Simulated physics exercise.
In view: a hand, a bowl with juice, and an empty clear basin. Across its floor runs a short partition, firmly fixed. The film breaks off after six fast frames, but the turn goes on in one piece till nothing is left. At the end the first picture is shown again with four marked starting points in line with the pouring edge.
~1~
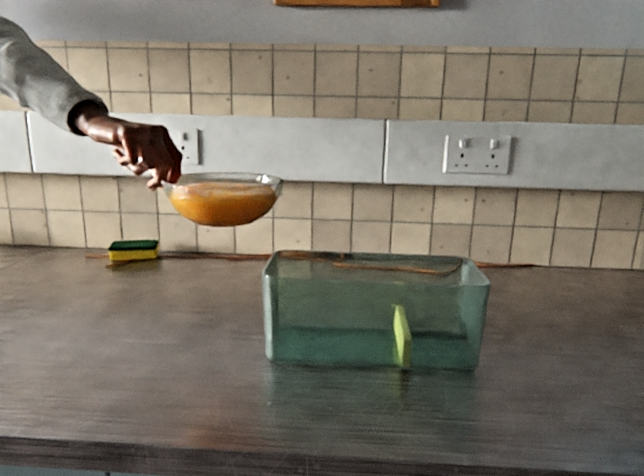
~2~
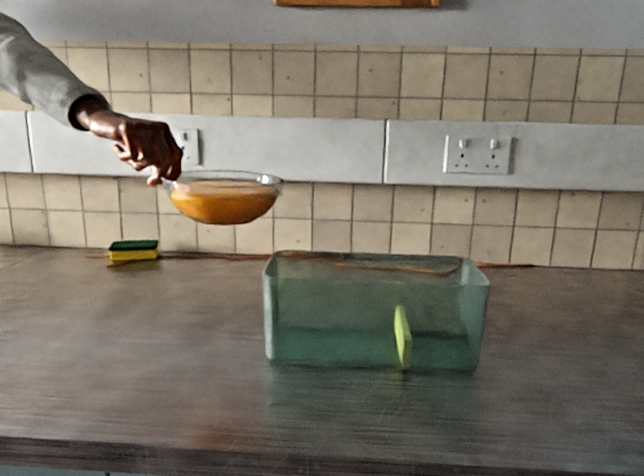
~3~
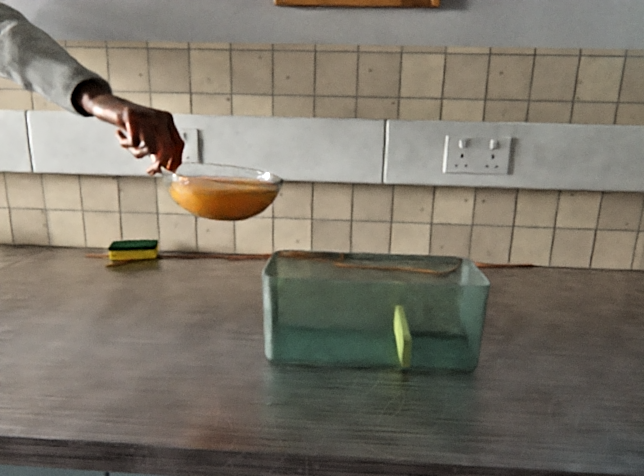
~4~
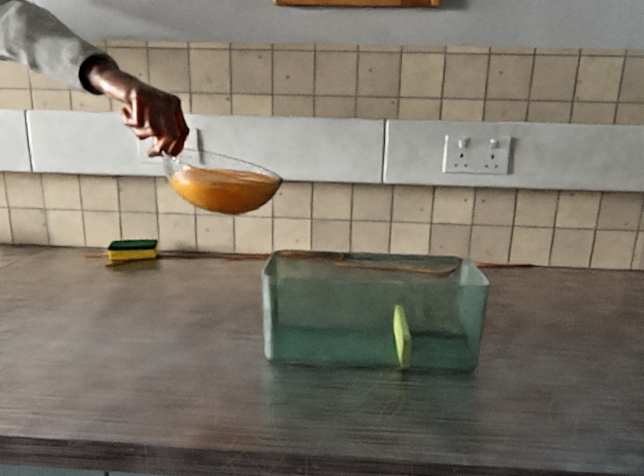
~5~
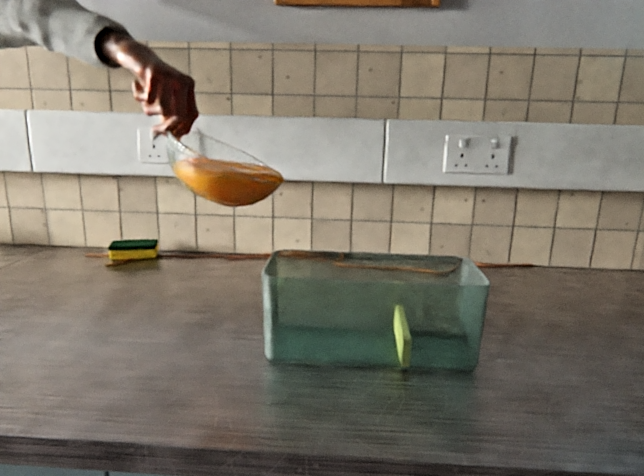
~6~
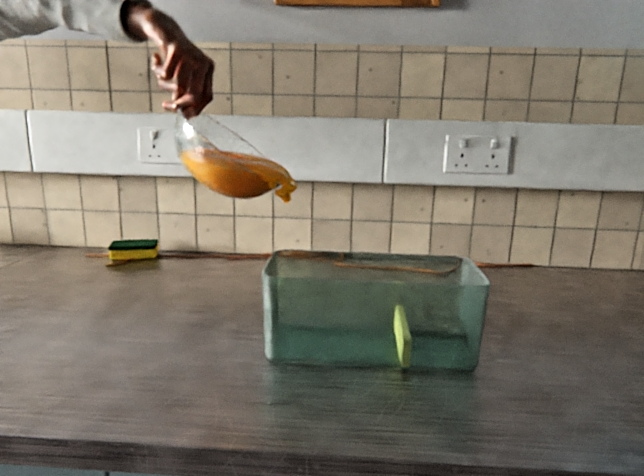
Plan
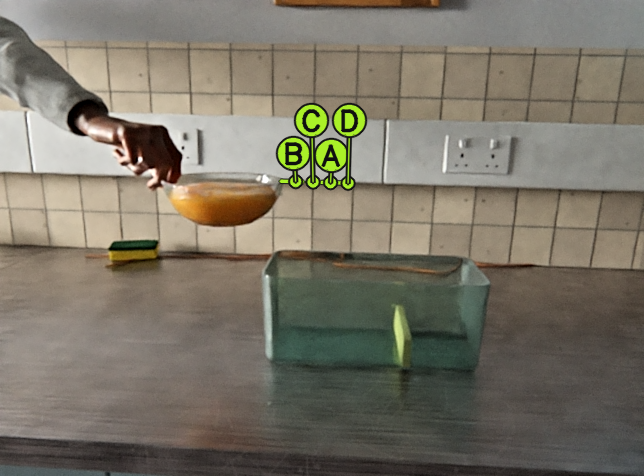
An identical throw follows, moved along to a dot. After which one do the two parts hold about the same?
A is best.
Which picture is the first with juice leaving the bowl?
Picture 5.
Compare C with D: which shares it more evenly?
That is dot D.
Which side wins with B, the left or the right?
More ends on the left.
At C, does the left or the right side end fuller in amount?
More ends on the left.
On the marked copy, A at (330, 182); B at (295, 181); C at (313, 182); D at (348, 183).
If A is chosen, about 52 % ends left of the wall and 46 % right of it.
If B is chosen, about 91 % ends left of the wall and 7 % right of it.
If C is chosen, about 82 % ends left of the wall and 16 % right of it.
If D is chosen, about 34 % ends left of the wall and 64 % right of it.
